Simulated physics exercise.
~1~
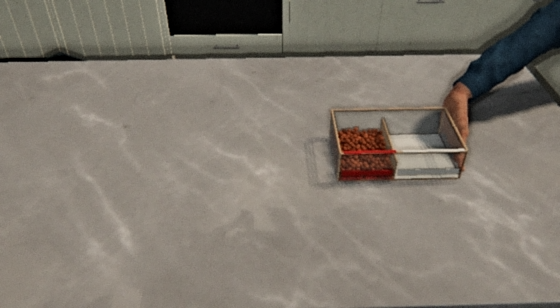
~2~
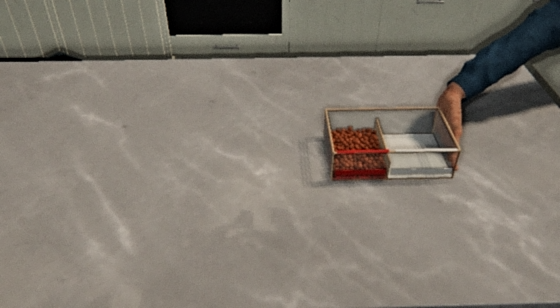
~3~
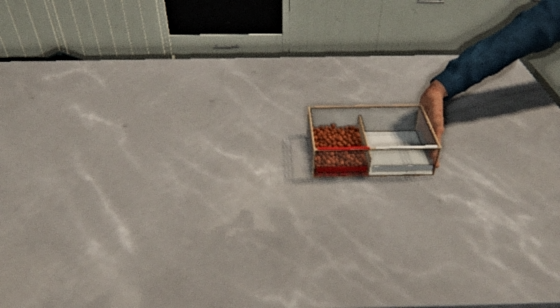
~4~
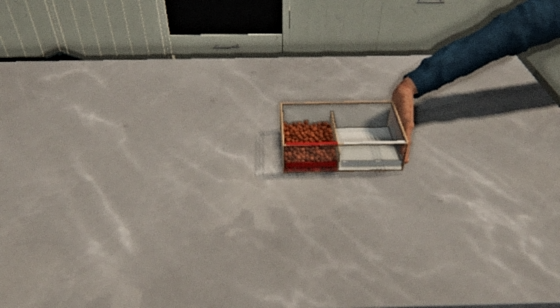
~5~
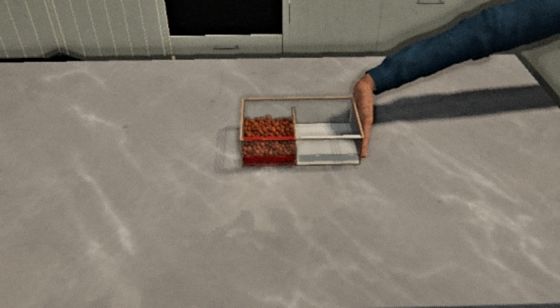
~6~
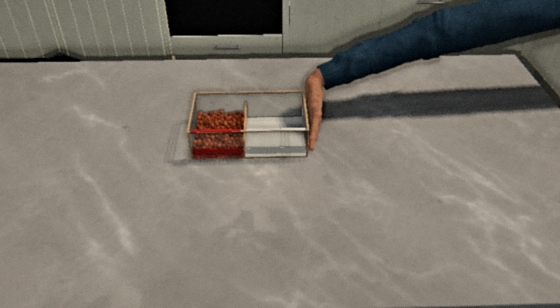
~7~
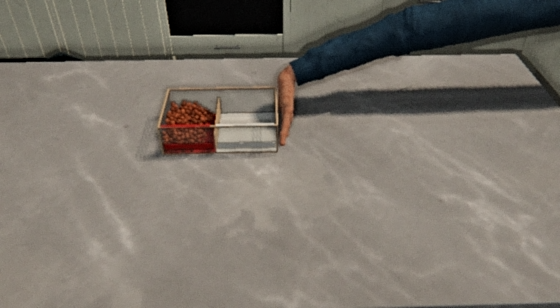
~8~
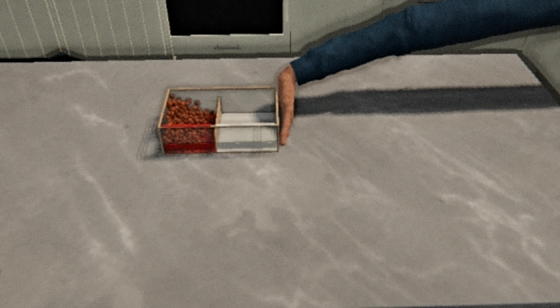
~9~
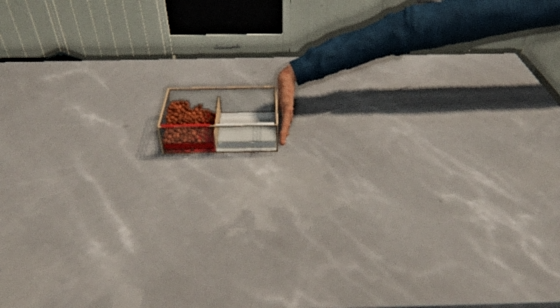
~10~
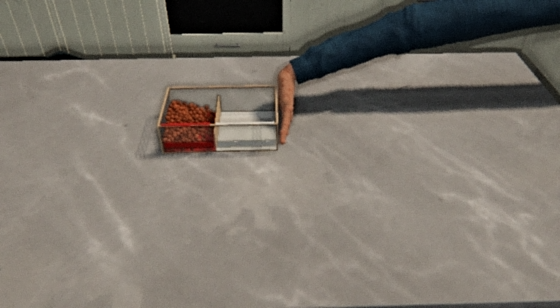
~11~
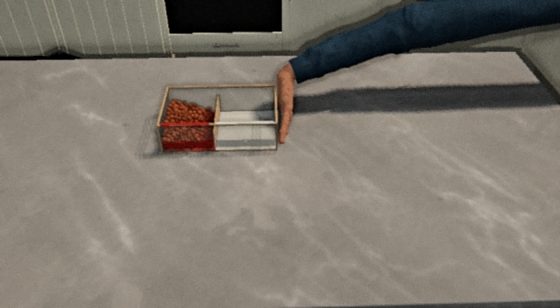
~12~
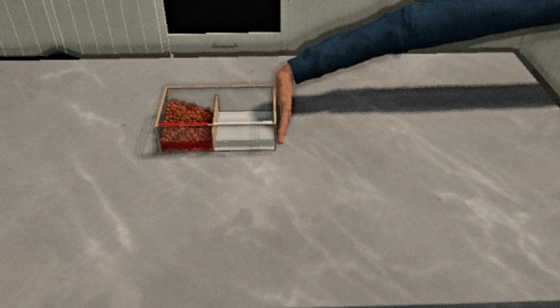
A hand sliding a divided clear tray of red pellets leftward across a grey countertop, then stopping, the pellets staying in the left compartment.
